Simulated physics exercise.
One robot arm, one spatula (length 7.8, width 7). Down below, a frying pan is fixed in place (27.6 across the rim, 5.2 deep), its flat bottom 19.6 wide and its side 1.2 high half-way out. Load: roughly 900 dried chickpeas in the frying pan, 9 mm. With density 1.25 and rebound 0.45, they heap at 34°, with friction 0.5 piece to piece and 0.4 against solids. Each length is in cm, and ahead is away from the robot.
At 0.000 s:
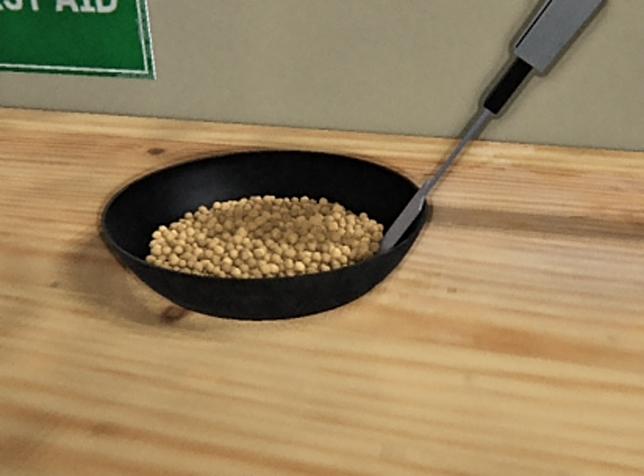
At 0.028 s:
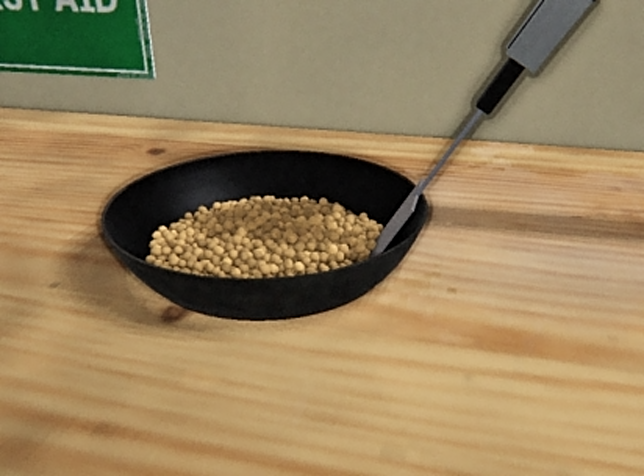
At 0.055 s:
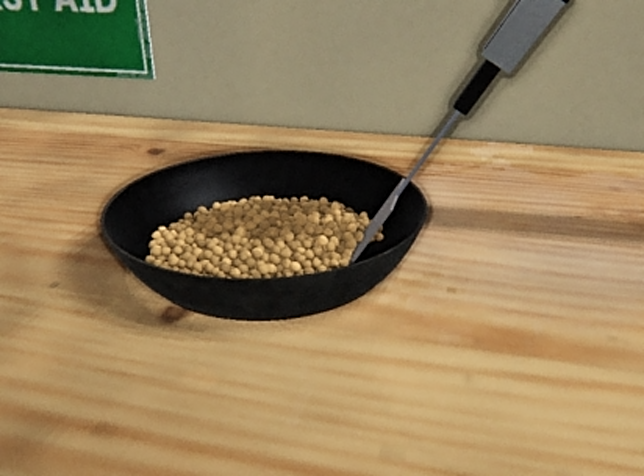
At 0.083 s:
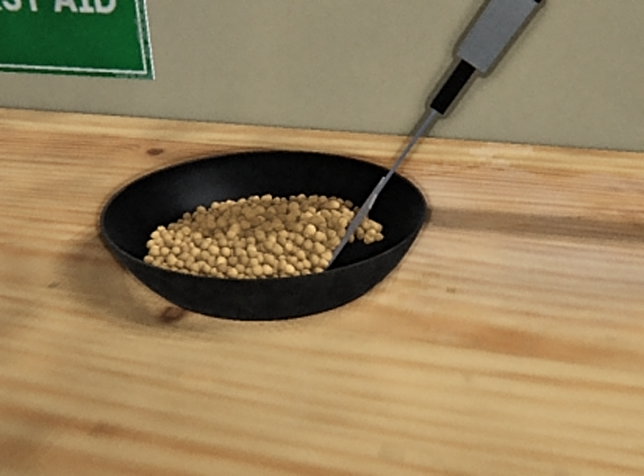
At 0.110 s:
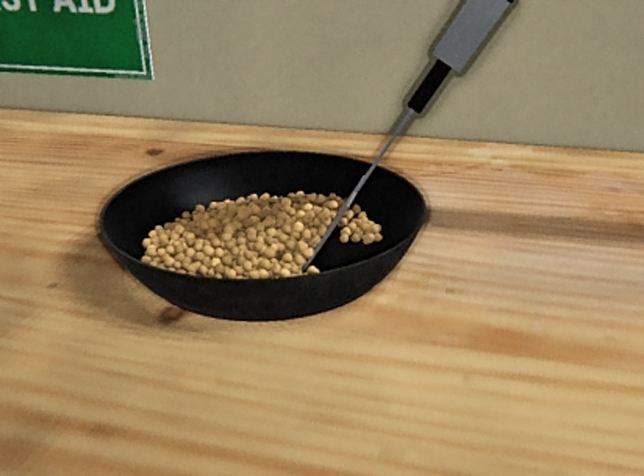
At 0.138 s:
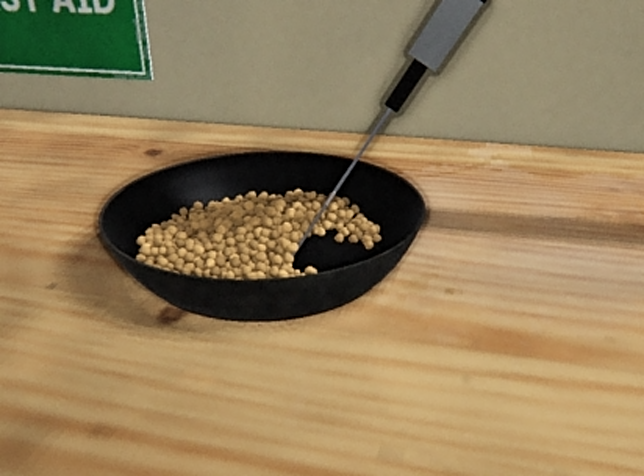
A grey and black spatula, held from beyond the top edge, slants into a black frying pan on a pale wooden surface, seen from slightly above. Tan chickpeas are heaped in the pan, with a green first aid sign on the greyish wall at upper left. The spatula sweeps steadily left through the heap, pushing chickpeas aside and opening a dark gap, while the camera stays still.
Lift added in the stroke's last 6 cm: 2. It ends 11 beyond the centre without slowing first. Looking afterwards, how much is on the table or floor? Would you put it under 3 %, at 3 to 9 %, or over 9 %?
I would say over 9 %.
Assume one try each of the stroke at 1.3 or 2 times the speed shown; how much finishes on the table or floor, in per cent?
Some 20 and 20 per cent.
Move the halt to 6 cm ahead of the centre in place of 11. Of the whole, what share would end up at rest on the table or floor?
Then around 0 per cent.
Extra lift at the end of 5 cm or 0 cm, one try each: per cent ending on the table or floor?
About 10 and 15 per cent.
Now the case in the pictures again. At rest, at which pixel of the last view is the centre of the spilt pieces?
My best guess is near (64, 234).
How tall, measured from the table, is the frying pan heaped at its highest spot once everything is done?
It reaches roughly 5.0 cm.
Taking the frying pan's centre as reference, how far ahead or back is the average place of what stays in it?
3.0 cm ahead.
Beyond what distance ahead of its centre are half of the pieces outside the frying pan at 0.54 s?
That distance is around 18 cm.
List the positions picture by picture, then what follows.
In the first picture, the spatula top edge at (425, 193), sloping 59°; upper third of the load around (273, 236), from x 150 to 380, top at y 200; 900 in the frying pan.
In the second picture, the spatula top edge at (418, 193), sloping 59°; upper third of the load around (275, 237), from x 150 to 380, top at y 200.
In the third picture, the spatula top edge at (398, 193), sloping 59°; upper third of the load around (282, 234), from x 150 to 380, top at y 200.
In the fourth picture, the spatula top edge at (378, 192), sloping 59°; upper third of the load around (277, 232), from x 150 to 380, top at y 200.
In the fifth picture, the spatula top edge at (357, 190), sloping 59°; upper third of the load around (268, 231), from x 145 to 380, top at y 195.
In the sixth picture, the spatula top edge at (337, 189), sloping 59°; upper third of the load around (259, 228), from x 140 to 375, top at y 195; 900 in the frying pan.
After 0.22 s, sloping 59°, highest piece 5 above the table; 900 in the frying pan.
After 0.30 s, sloping 59°, highest piece 5 above the table; 900 in the frying pan.
After 0.54 s, sloping 59°, highest piece 8 above the table; 767 in the frying pan, 89 on the table or floor, 44 on the blade or in flight.
After 1.59 s, sloping 59°, highest piece 6 above the table; 766 in the frying pan, 134 on the table or floor.
In the end, 766 in the frying pan, 134 on the table or floor. That is 15 % on the table or floor.
